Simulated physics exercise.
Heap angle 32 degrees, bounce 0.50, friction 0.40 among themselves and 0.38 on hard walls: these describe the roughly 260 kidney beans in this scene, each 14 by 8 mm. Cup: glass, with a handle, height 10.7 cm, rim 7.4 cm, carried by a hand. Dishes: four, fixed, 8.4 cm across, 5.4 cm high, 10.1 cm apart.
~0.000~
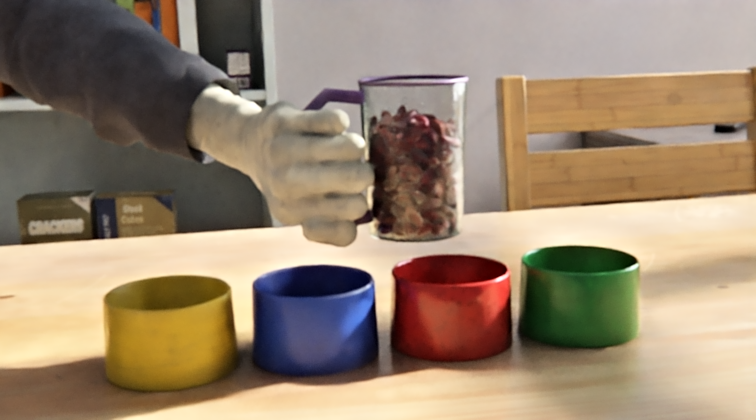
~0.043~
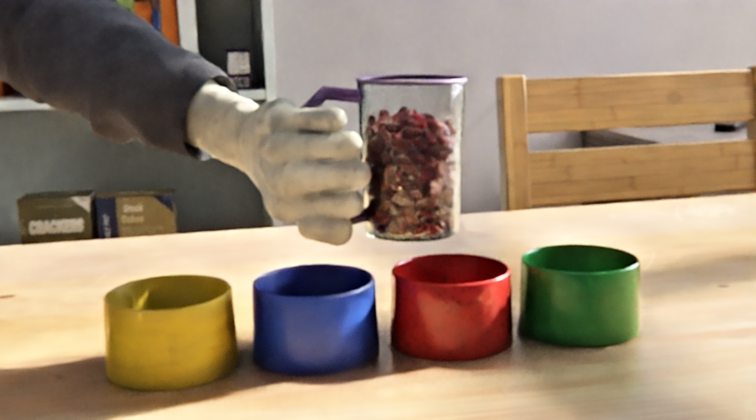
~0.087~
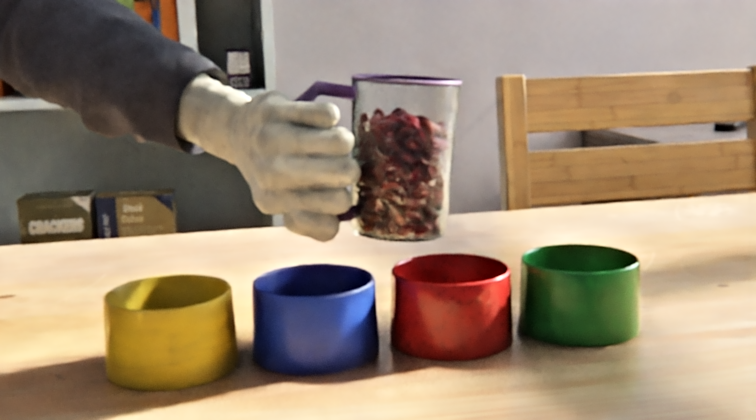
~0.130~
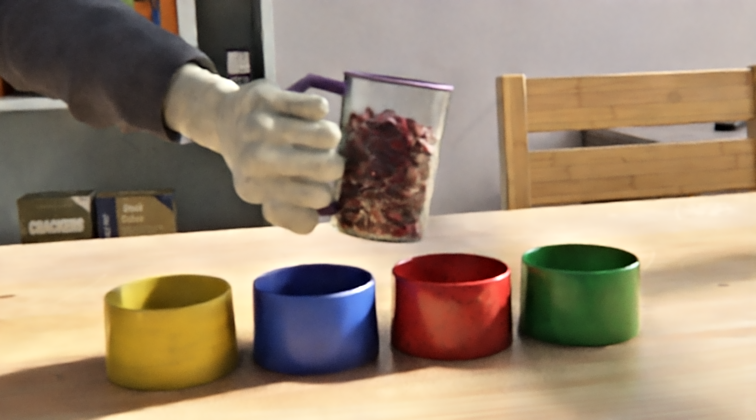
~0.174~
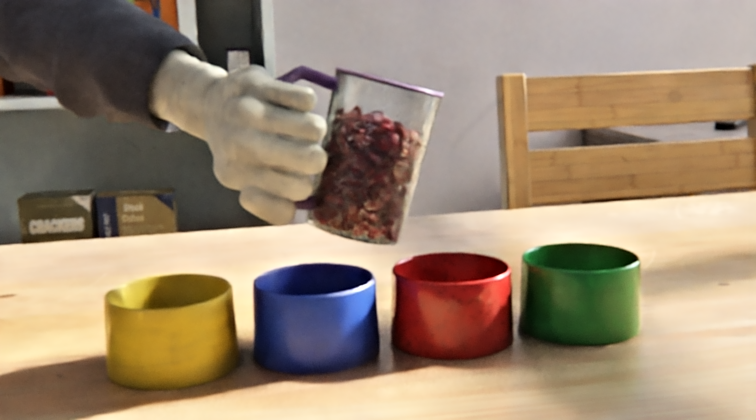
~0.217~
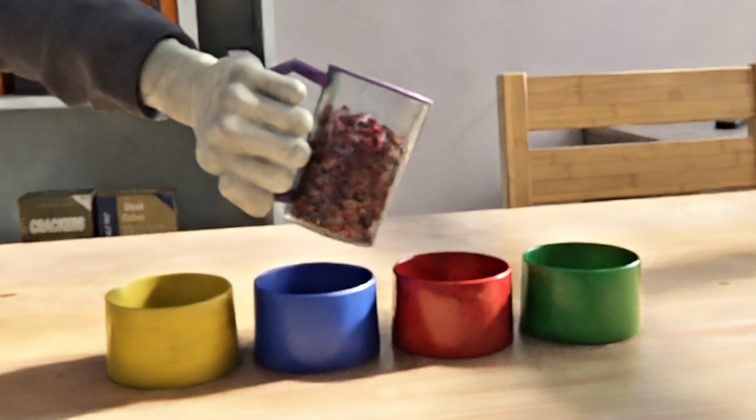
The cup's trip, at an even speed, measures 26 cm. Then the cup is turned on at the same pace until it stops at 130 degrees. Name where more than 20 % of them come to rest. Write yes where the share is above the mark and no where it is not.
Red: No, blue: No, green: No, yellow: Yes, counter: Yes.
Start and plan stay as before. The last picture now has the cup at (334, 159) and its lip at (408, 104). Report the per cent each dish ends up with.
Per cent kept: Red 0, blue 0, green 0, yellow 70.
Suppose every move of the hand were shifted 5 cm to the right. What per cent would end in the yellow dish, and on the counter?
In that case the yellow dish gets 80 and the counter 10.
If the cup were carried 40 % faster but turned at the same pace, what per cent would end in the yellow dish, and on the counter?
Shares: Yellow 70, counter 30.
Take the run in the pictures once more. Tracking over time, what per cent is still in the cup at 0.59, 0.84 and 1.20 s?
About 100, 95, 10 per cent.
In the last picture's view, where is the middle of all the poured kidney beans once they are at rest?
I'd say roughly (159, 341).
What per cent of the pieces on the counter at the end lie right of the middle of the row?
Share on that side: Roughly 0 %.
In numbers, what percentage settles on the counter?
Estimate: Near 30 per cent.
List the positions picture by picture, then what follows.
Cup at (414, 157), tilt 0 degrees, lip at (464, 78), moved 0.0 cm; middle of the pieces at (413, 172); green dish at (579, 260); red dish at (450, 270); blue dish at (313, 281); yellow dish at (168, 293), in the first picture.
Cup at (412, 156), tilt 1 degrees, lip at (462, 79), moved 0.2 cm; middle of the pieces at (410, 171), in the second picture.
Cup at (402, 156), tilt 4 degrees, lip at (457, 82), moved 0.9 cm; middle of the pieces at (400, 171), in the third picture.
Cup at (388, 157), tilt 10 degrees, lip at (449, 88), moved 1.9 cm; middle of the pieces at (384, 172), in the fourth picture.
Cup at (371, 157), tilt 16 degrees, lip at (439, 95), moved 3.2 cm; middle of the pieces at (366, 171), in the fifth picture.
Cup at (355, 157), tilt 22 degrees, lip at (429, 102), moved 4.3 cm; middle of the pieces at (348, 171); green dish at (581, 256); red dish at (451, 267); blue dish at (314, 279); yellow dish at (169, 291). The cup turns about 140 degrees a second and travels 28 cm a second, in the sixth picture.
After 0.59 s, tilt 74 degrees; cup holds 100 %.
After 0.84 s, tilt 110 degrees; cup holds 95 %, yellow 5 %.
After 1.20 s, tilt 130 degrees; cup holds 10 %, yellow 60 %.
At rest (2.5 s), red 0 %, blue 0 %, green 0 %, yellow 70 %, counter 30 %.
